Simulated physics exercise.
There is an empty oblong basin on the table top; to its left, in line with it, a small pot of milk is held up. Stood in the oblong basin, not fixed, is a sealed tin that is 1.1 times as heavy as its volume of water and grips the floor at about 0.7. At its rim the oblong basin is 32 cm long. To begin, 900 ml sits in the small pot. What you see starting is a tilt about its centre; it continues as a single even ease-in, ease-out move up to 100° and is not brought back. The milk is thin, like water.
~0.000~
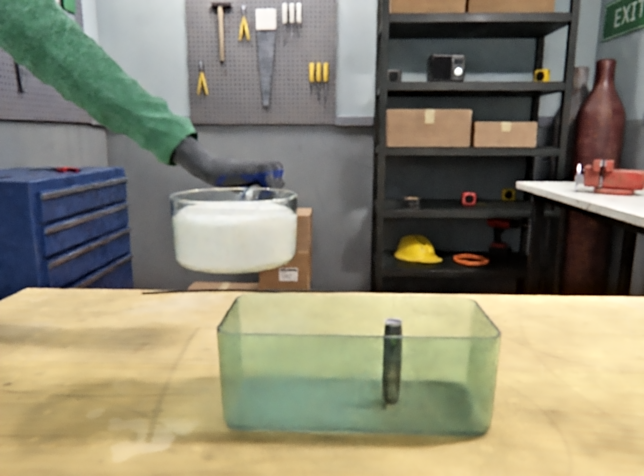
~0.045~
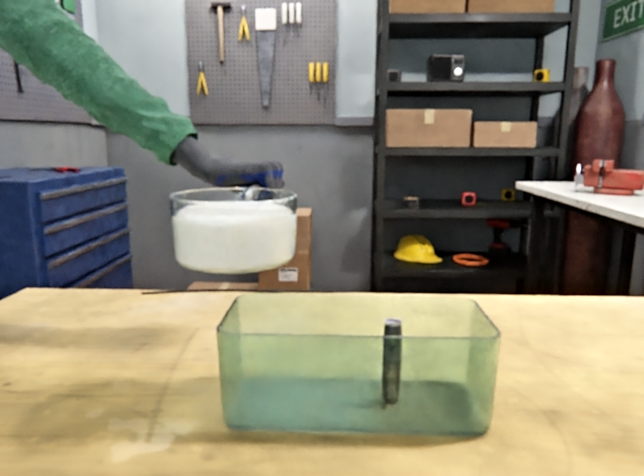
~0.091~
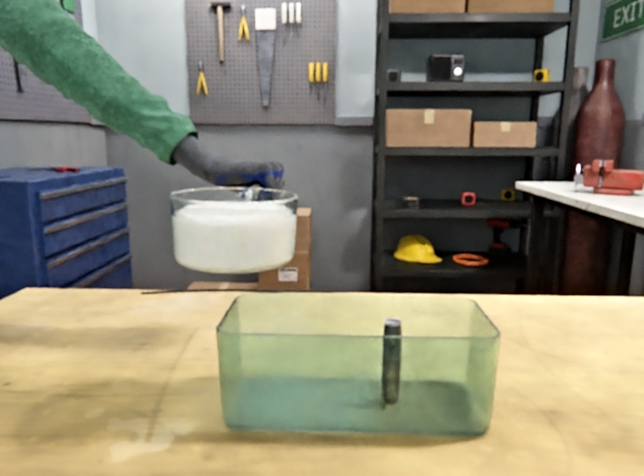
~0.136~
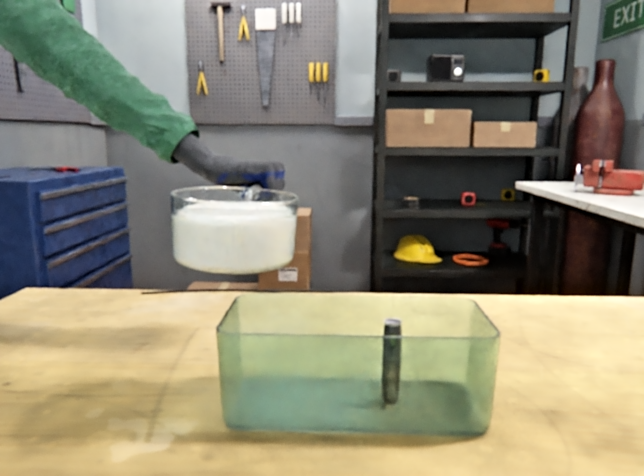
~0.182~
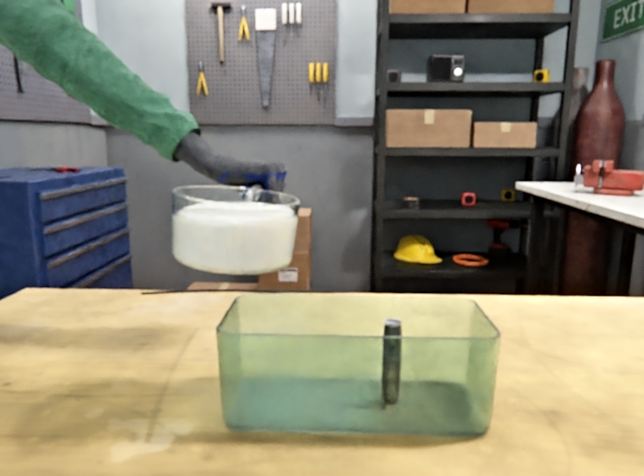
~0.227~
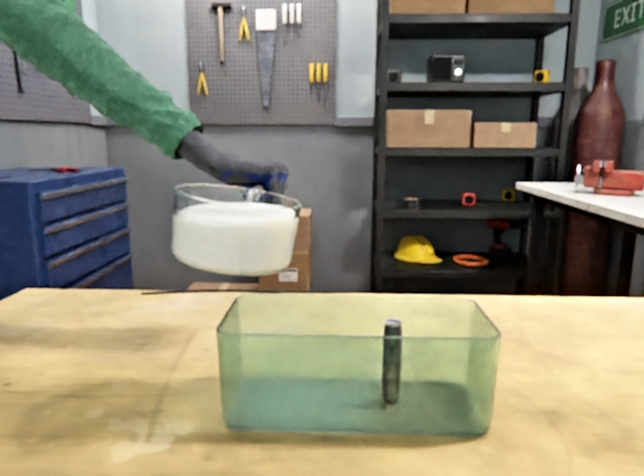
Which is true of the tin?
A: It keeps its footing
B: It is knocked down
(A) It keeps its footing.
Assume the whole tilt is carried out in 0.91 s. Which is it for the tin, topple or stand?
Holds steady.
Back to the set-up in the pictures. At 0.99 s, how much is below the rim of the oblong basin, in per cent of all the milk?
Close to 76 in a hundred.
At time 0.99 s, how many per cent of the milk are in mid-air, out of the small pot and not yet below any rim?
8 per cent, roughly.
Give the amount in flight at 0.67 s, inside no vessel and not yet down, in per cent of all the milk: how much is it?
Some 22 per cent.
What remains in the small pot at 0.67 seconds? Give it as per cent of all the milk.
68 %.
By 0.67 s the tilt is 59° and 69 per cent is still to pour; the tin stands where it began.
By 0.99 s the tilt is 93° and 16 per cent is still to pour; the tin stands where it began.
By 1.32 s the tilt is 100° and 2 per cent is still to pour; the tin stands where it began.
By 1.69 s the tilt is 100° and 0 per cent is still to pour; the tin stands where it began.
At rest the tin stands where it began.
